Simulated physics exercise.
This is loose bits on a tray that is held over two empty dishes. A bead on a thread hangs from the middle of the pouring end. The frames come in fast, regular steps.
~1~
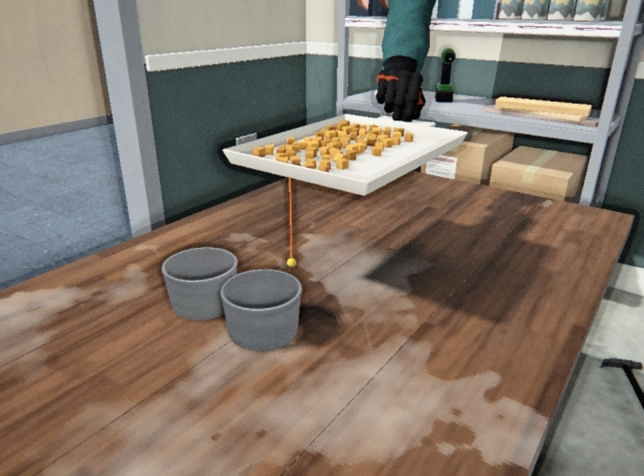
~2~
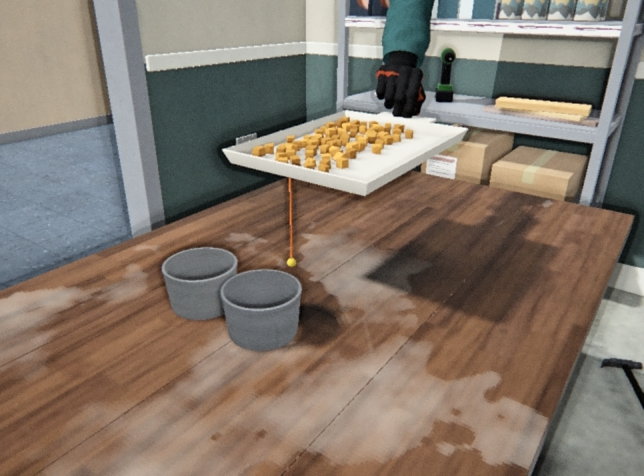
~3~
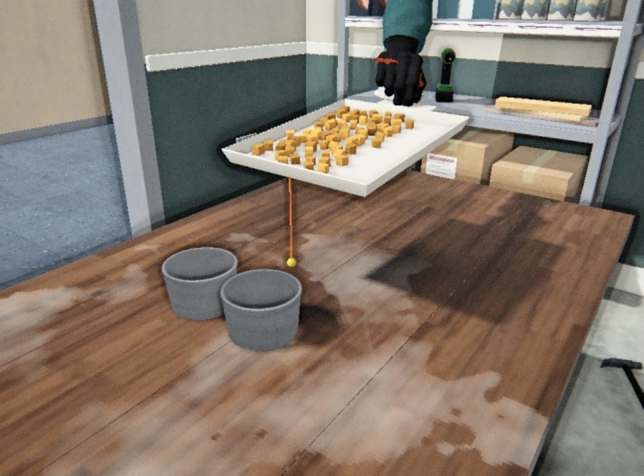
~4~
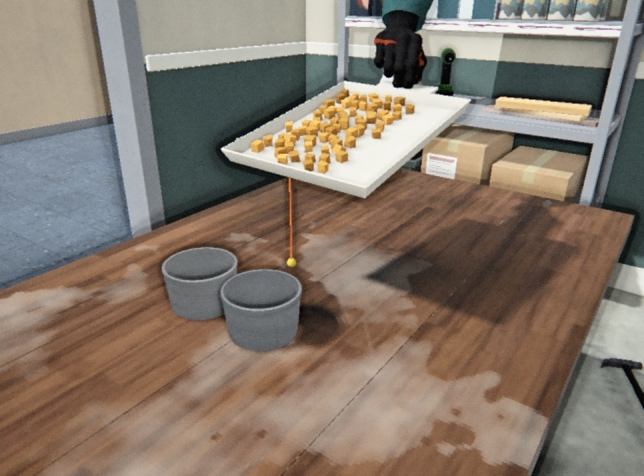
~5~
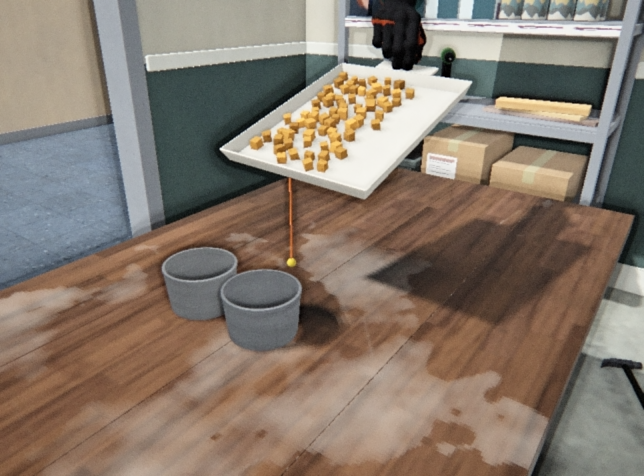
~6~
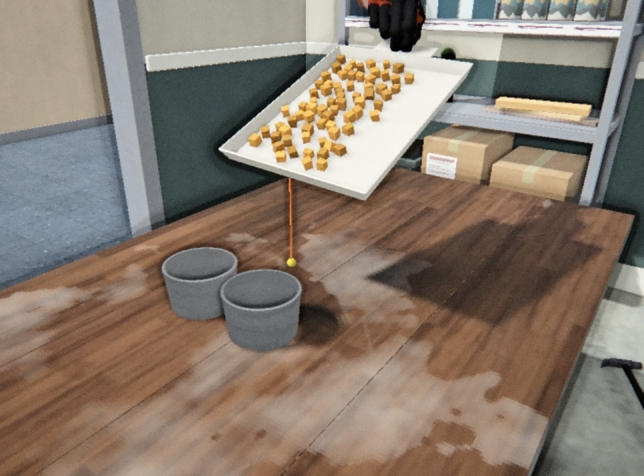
A black-gloved hand held a white tray of small golden-brown cubes above a wooden table with two gray dishes, then raised the far end, steadily tilting the tray toward its near edge.
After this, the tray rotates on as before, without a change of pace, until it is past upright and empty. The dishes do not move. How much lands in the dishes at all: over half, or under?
In the dishes lies less than half of it.
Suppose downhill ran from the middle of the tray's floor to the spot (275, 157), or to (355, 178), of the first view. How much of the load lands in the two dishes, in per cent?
First some 0, then 0 per cent.
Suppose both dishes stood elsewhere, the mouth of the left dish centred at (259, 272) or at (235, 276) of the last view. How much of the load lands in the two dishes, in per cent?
The first gives 50 %, the second 60 %.
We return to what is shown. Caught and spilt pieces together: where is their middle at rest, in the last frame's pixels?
Around (285, 347).
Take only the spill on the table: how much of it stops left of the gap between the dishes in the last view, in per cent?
Close to 20 per cent.
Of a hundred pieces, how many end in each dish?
Left dish near 10 in a hundred; right dish near 30.
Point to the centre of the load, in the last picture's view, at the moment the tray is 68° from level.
Close to (293, 151).
Soon after the last picture, tray tipped steeply; all on the tray.
A little later, tray tipped past a quarter turn; a small part on the tray; a small part in the right dish; a small part in the left dish; about a third outside both; about a third in the air.
Later still, tray tipped past a quarter turn; about a quarter in the right dish; a small part in the left dish; about two thirds outside both.
At rest, tray tipped past a quarter turn; about a quarter in the right dish; a small part in the left dish; about two thirds outside both.
